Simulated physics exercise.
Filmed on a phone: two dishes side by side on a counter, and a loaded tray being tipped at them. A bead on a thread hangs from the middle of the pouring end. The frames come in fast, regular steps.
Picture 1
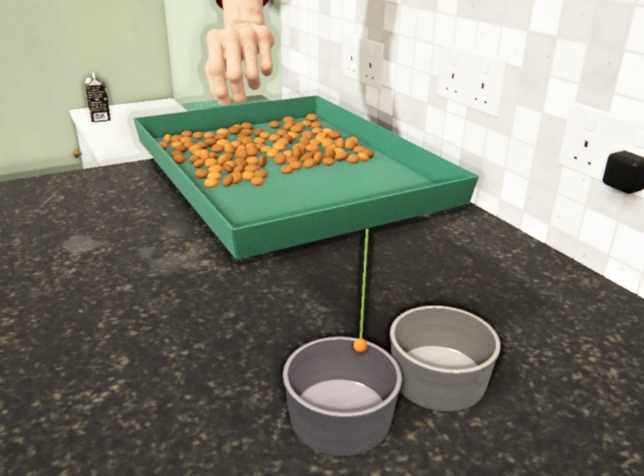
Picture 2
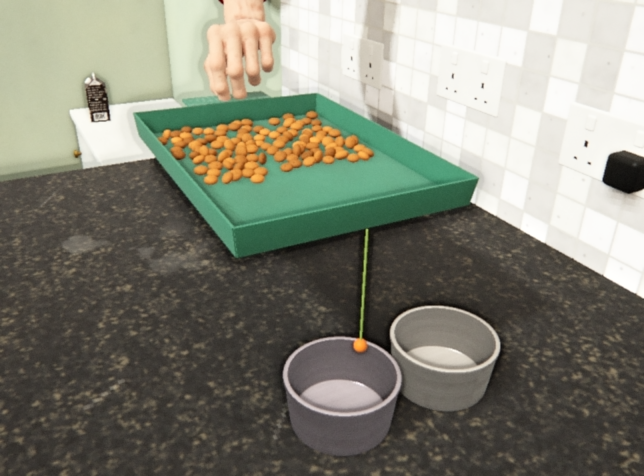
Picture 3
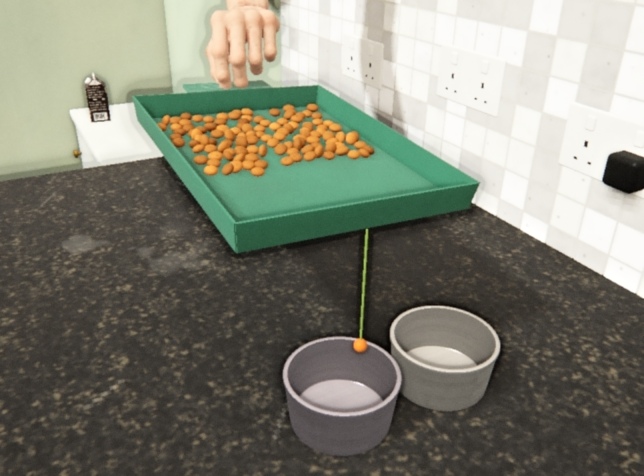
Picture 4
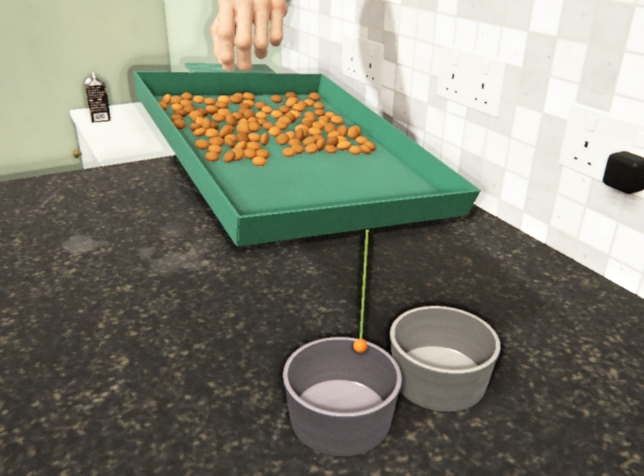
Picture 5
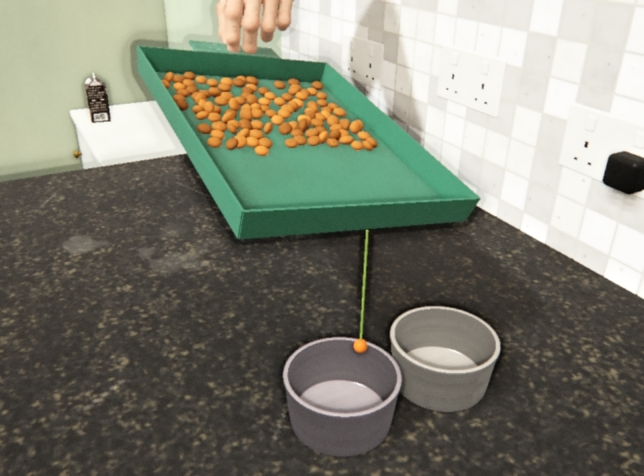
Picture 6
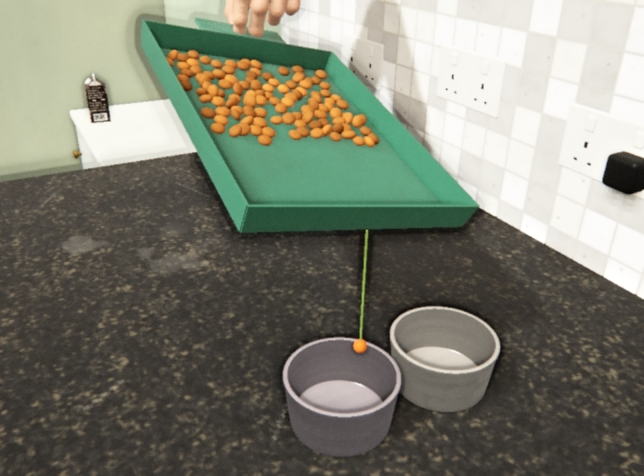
The footage shows a green tray of small orange-brown pieces above two grey dishes on a dark speckled counter, its far end rising gradually beneath a hand while the pieces stay bunched toward that end and an orange bead hangs still.
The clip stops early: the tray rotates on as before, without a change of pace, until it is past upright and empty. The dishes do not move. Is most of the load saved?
Together they catch more than half.
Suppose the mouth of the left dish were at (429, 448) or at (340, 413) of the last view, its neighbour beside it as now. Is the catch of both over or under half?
The first try: Not half. The second: Under half.
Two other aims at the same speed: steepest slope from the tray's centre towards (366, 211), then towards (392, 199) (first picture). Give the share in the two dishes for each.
In turn 30 and 70 in a hundred.
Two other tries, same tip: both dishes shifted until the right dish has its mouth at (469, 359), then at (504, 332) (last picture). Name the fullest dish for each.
In turn: The dish on the right; the right dish.
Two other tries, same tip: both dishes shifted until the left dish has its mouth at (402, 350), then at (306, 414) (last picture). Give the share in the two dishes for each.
In turn 50 and 0 in a hundred.
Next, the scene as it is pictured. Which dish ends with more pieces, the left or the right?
That is the right-hand dish.
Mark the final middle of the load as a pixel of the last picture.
At about (441, 369).
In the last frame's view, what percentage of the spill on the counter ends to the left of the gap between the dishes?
Near 20 %.
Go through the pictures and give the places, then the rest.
Corners of the pouring end (235, 227) and (473, 175), level; middle of the load (267, 150), bits of cat kibble; left dish (371, 428); right dish (476, 385); bead on its thread (361, 345), in the first frame.
Corners of the pouring end (236, 225) and (474, 177), level; middle of the load (266, 147), in the second frame.
Corners of the pouring end (238, 221) and (475, 181), tipped barely, lowest at the right corner; middle of the load (267, 139), in the third frame.
Corners of the pouring end (241, 214) and (476, 189), tipped a little, lowest at the right corner; middle of the load (269, 126), in the fourth frame.
Corners of the pouring end (246, 208) and (476, 196), tipped clearly, lowest at the right corner; middle of the load (271, 114), in the fifth frame.
Corners of the pouring end (250, 203) and (475, 203), tipped clearly, lowest at the right corner; middle of the load (275, 102); left dish (371, 428); right dish (476, 385), in the sixth frame.
Just after the last frame, tray tipped steeply; almost all on the tray; just a few in the air.
A moment on, tray tipped past a quarter turn; roughly a quarter on the tray; roughly half in the right dish; roughly a quarter outside both; just a few in the air.
Further on, tray tipped past a quarter turn; the larger part in the right dish; roughly a quarter outside both.
When it is over, tray tipped past a quarter turn; not one in the left dish; the larger part in the right dish; roughly a quarter outside both.
